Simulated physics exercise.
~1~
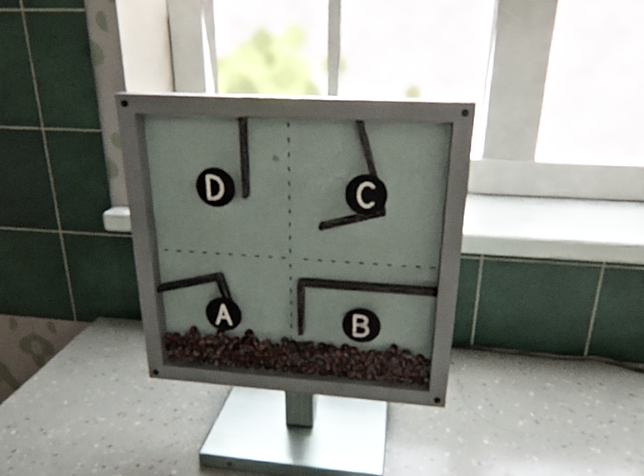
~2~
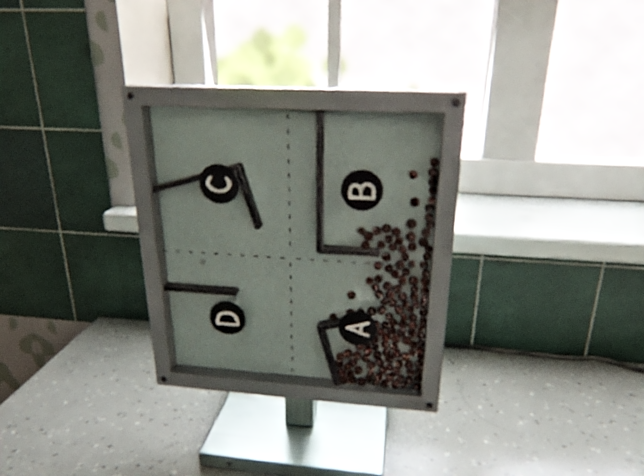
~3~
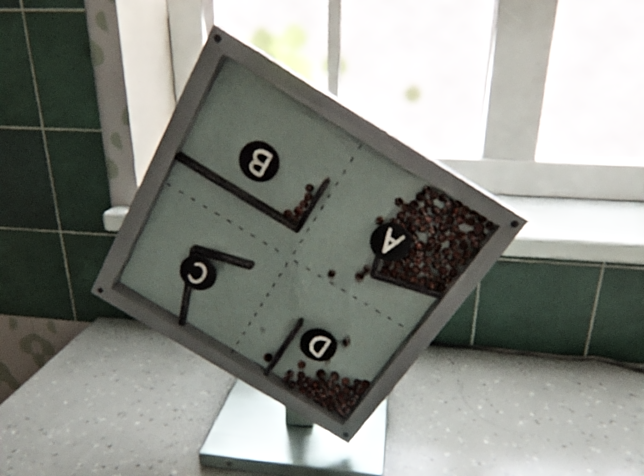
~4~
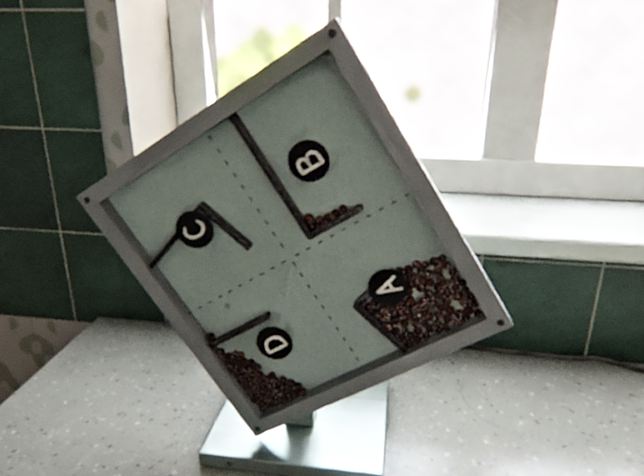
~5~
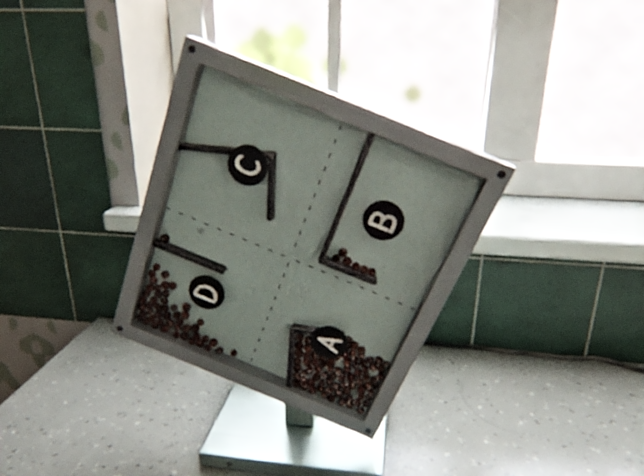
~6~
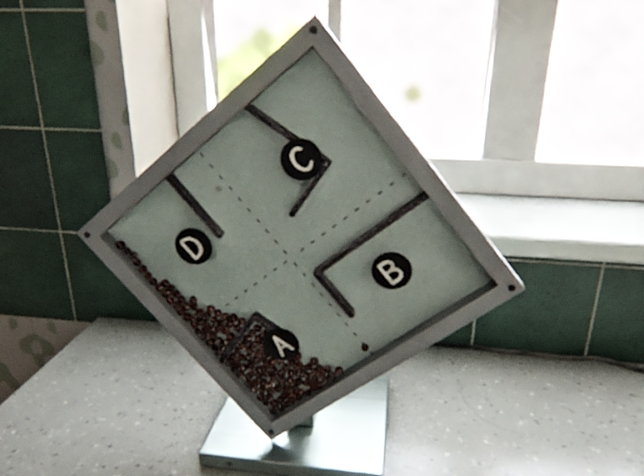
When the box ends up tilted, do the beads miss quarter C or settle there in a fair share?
The beads miss quarter C, which ends up empty. Most of them lie in quarter A at the bottom corner, with a smaller share in quarter D.
